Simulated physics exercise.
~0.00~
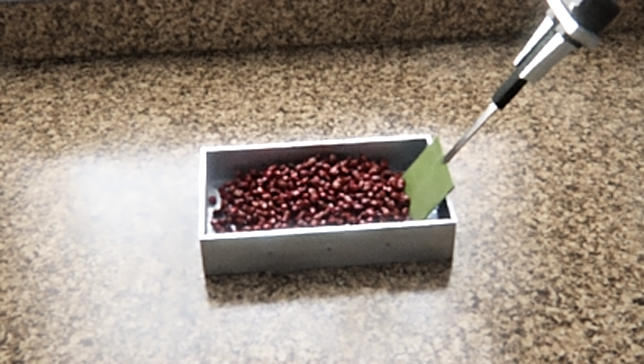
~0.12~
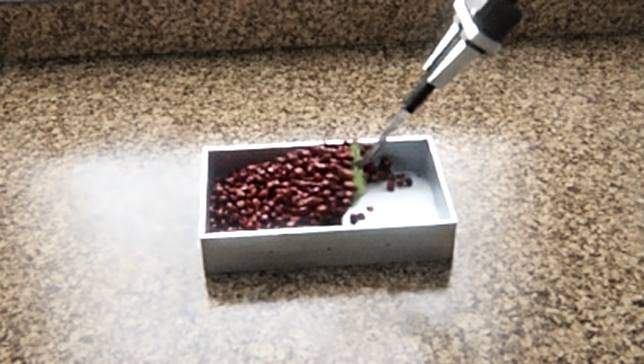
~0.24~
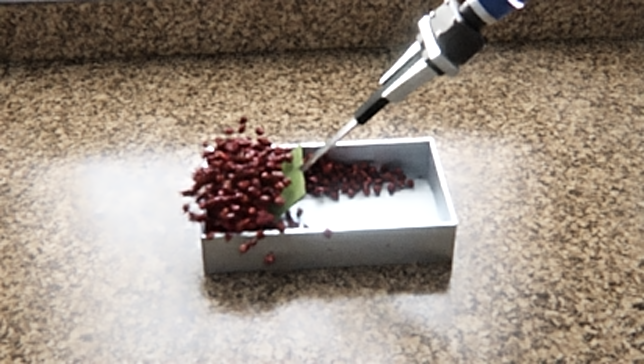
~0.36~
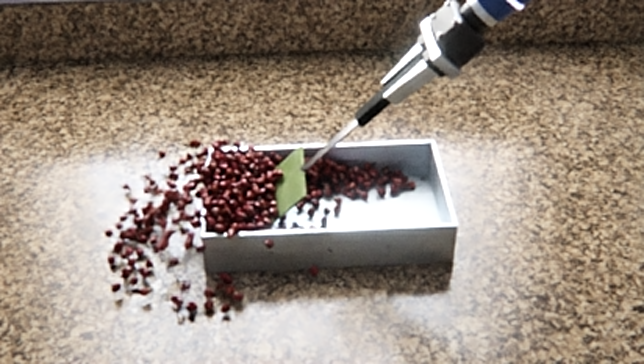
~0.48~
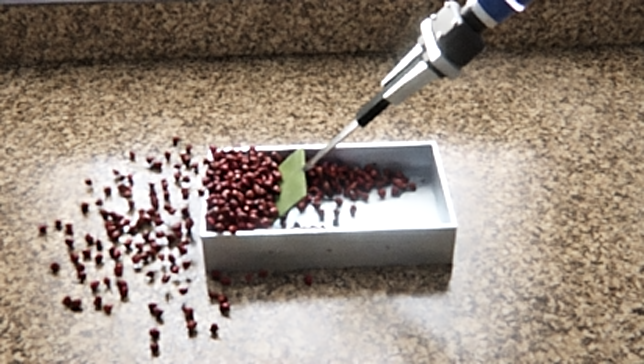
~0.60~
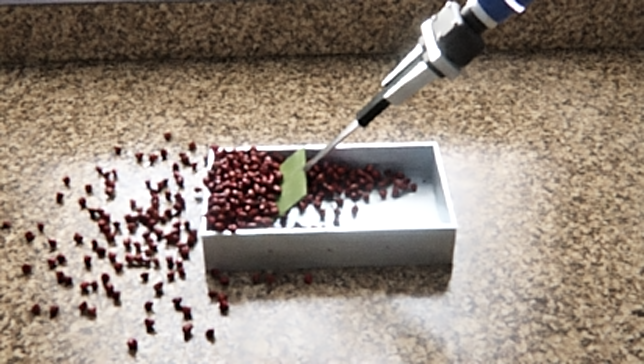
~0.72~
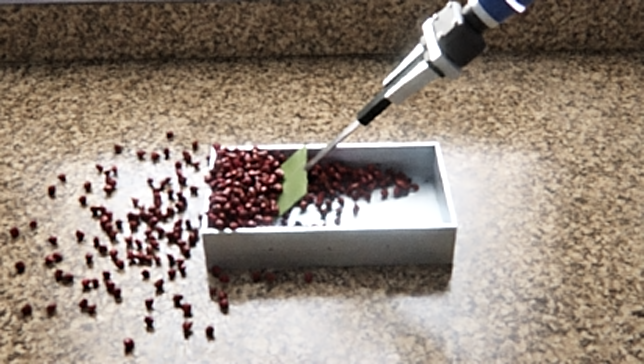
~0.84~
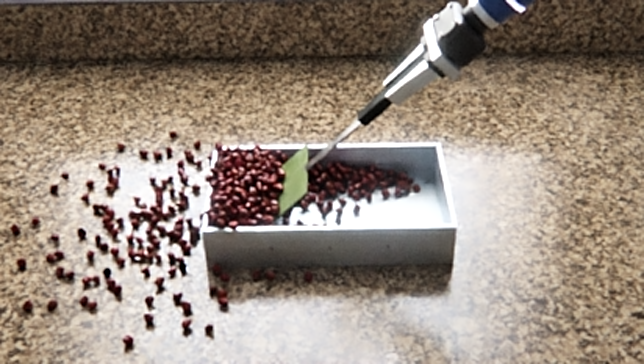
A robotic arm swept a green turner blade leftward through dried red beans in a gray roasting tin, piling them up at the left end until many spilled over onto the speckled tabletop, where they lay scattered while the blade stayed still in the tin.
